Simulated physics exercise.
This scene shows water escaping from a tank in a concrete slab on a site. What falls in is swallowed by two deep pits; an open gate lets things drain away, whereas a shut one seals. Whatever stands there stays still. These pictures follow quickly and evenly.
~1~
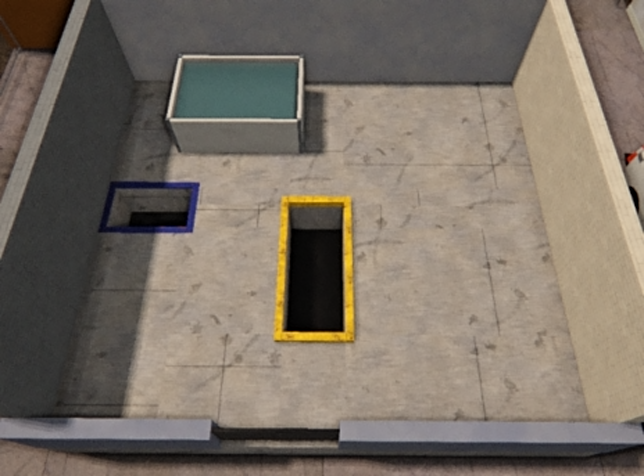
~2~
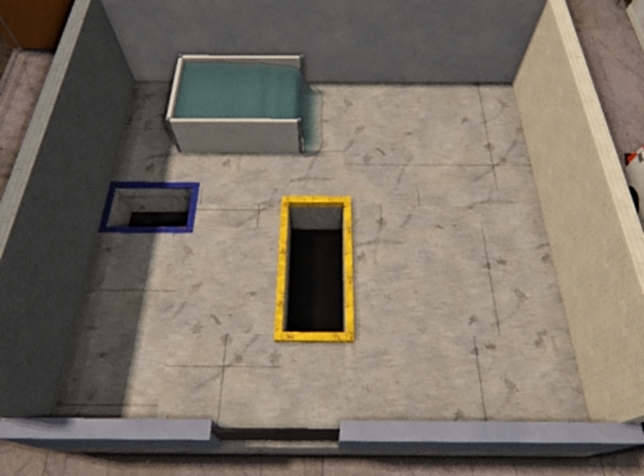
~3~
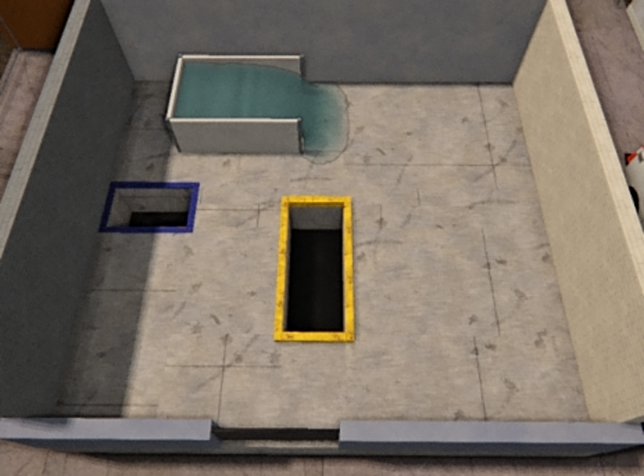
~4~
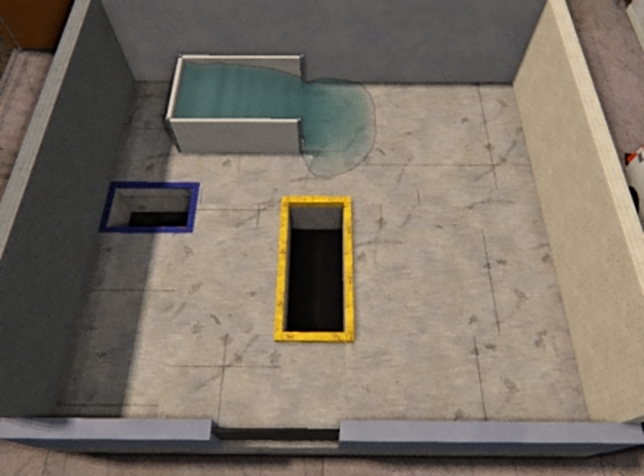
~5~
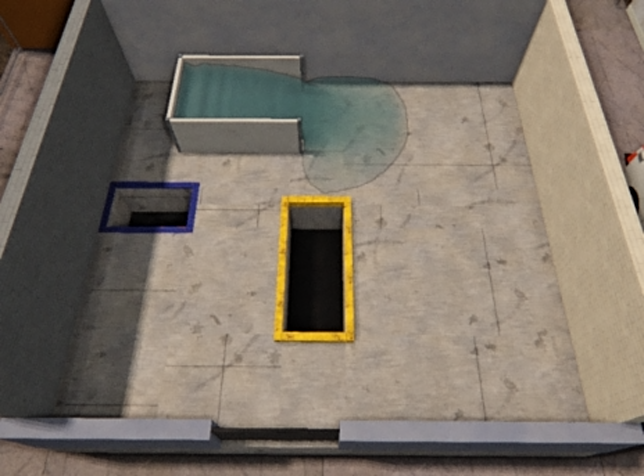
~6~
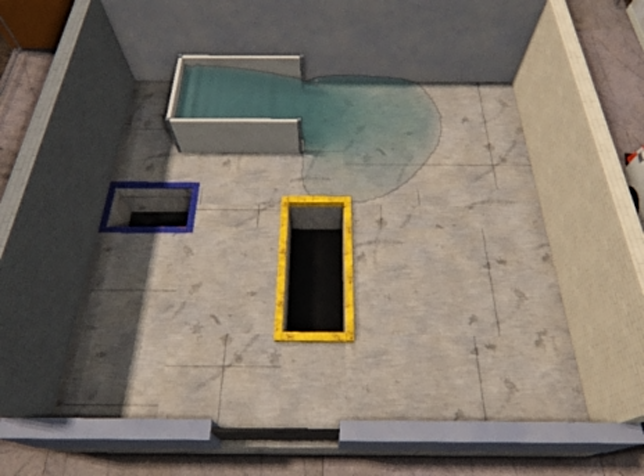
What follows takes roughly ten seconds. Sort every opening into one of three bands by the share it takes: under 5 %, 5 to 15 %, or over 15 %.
The gate takes under 5 %; the blue pit takes under 5 %; the yellow pit takes under 5 %.
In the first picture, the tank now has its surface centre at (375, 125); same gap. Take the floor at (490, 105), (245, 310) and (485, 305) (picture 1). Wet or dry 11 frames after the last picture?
Spot 1 wetted, spot 2 unwetted, and spot 3 wetted.
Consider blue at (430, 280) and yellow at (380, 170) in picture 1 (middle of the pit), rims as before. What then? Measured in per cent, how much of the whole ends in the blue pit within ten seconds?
So the blue pit ends up with 14 in a hundred.
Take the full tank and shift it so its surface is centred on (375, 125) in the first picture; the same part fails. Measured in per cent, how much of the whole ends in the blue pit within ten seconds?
I'd put the blue pit near 20 per cent of the whole.
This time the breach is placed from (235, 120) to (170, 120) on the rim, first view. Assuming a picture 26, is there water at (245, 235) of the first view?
Check at the given point: Inundated.
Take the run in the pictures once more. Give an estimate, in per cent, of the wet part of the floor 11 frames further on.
It comes to roughly 35 in a hundred.
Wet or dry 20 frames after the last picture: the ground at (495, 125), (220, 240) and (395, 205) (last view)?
Taking them as listed, I'd call them soaked through, high and dry and soaked through.
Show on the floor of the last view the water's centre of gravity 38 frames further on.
It is around (414, 240).
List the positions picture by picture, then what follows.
Still water in the open tank at (238, 91), in the first picture.
The front is at (307, 88), out from the gap at (300, 109), in the second picture.
The front is at (332, 86), out from the gap at (300, 112), in the third picture.
Water pours out at (300, 112) and has run to (356, 84), in the fourth picture.
The front is at (400, 104), out from the gap at (300, 113), in the fifth picture.
The front is at (437, 129), out from the gap at (300, 113), in the sixth picture.
A moment on, water covers 30 % of the floor; the gate 0 %, the blue pit 0 %, the yellow pit 0 %.
Next, water covers 35 % of the floor; the gate 0 %, the blue pit 0 %, the yellow pit 0 %.
Then, water covers 45 % of the floor; the gate 0 %, the blue pit 0 %, the yellow pit 0 %.
Later, water covers 65 % of the floor; the gate 0 %, the blue pit 0 %, the yellow pit 0 %.
In the end, water covers 80 % of the floor; the gate 0 %, the blue pit 3 %, the yellow pit 0 %.
